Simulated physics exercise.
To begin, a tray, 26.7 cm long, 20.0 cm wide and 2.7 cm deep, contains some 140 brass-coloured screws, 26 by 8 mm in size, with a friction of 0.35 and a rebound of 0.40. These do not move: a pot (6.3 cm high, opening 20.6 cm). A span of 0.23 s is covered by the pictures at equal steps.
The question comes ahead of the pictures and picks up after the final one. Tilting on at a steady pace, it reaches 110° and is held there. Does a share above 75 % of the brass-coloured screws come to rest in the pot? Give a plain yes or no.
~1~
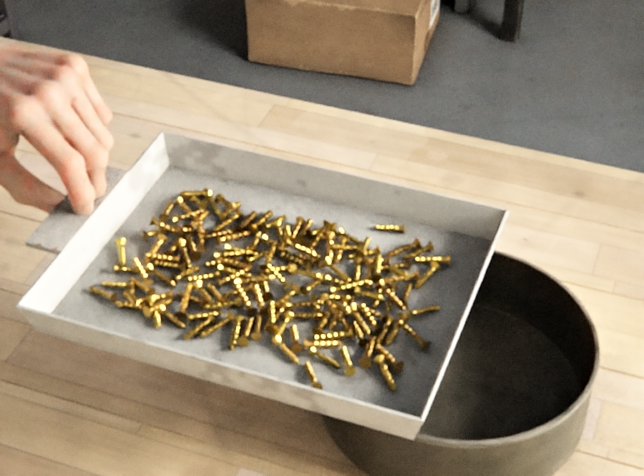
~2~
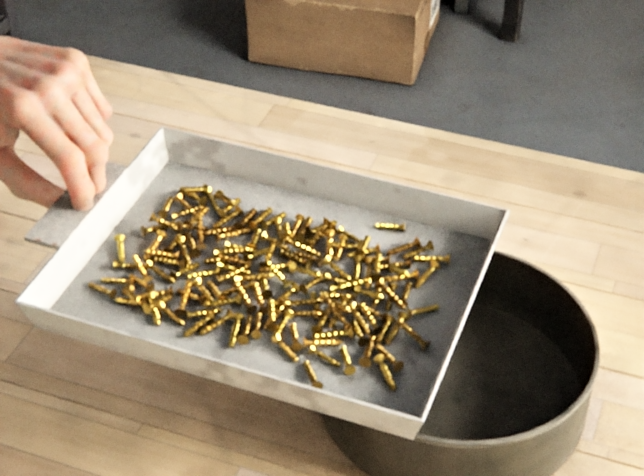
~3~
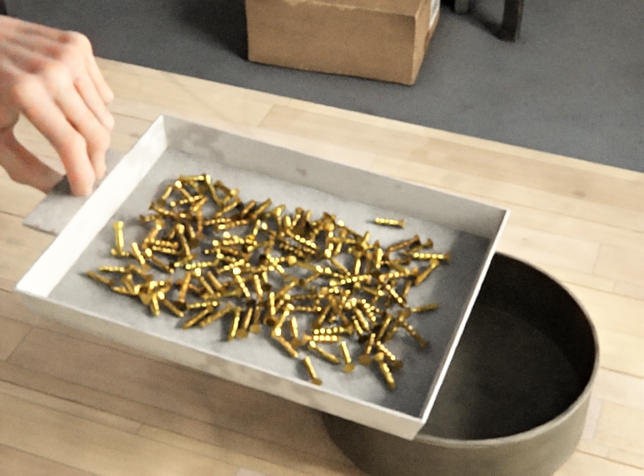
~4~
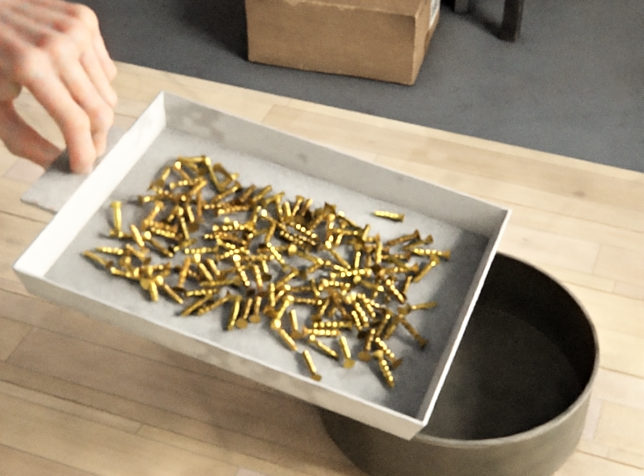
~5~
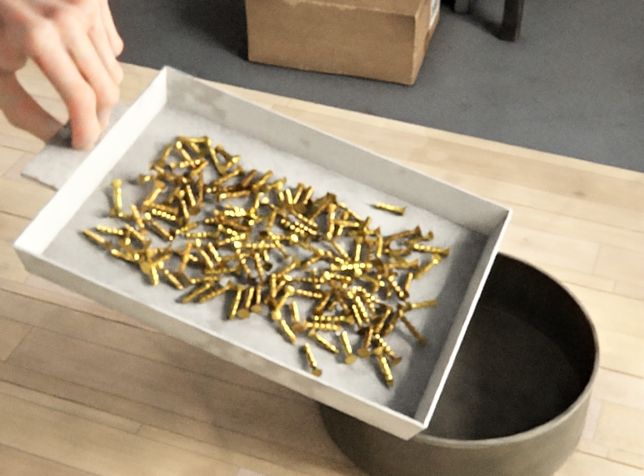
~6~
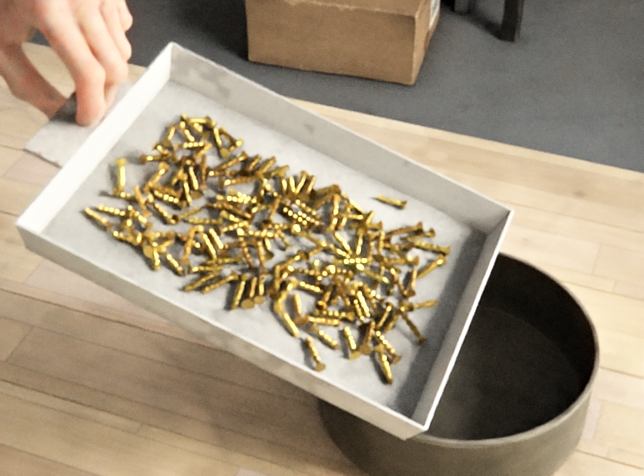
No.
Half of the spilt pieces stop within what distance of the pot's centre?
That comes to some 18 cm from the centre.
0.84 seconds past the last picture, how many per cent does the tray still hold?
Remaining on tray: Approx. 15 per cent.
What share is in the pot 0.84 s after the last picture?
Some 40 per cent.
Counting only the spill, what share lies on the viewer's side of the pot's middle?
Share of spill: Approx. 100 %.
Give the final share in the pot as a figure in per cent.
About 50 per cent.
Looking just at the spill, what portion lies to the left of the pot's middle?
Around 10 percent of the spill.
Then, 0.32 s after the last picture, tilt 52 degrees; tray 100 %; middle of all pieces on or above the table near (394, 266).
Then, 0.59 s after the last picture, tilt 80 degrees; tray 55 %, pot 15 %, outside 10 %, in the air 20 %; middle of all pieces on or above the table near (472, 377).
Then, 0.84 s after the last picture, tilt 106 degrees; tray 15 %, pot 40 %, outside 30 %, in the air 20 %; middle of all pieces on or above the table near (492, 452).
Then, 1.08 s after the last picture, tilt 110 degrees; pot 50 %, outside 50 %.
In the end, pot 50 %, outside 50 %.
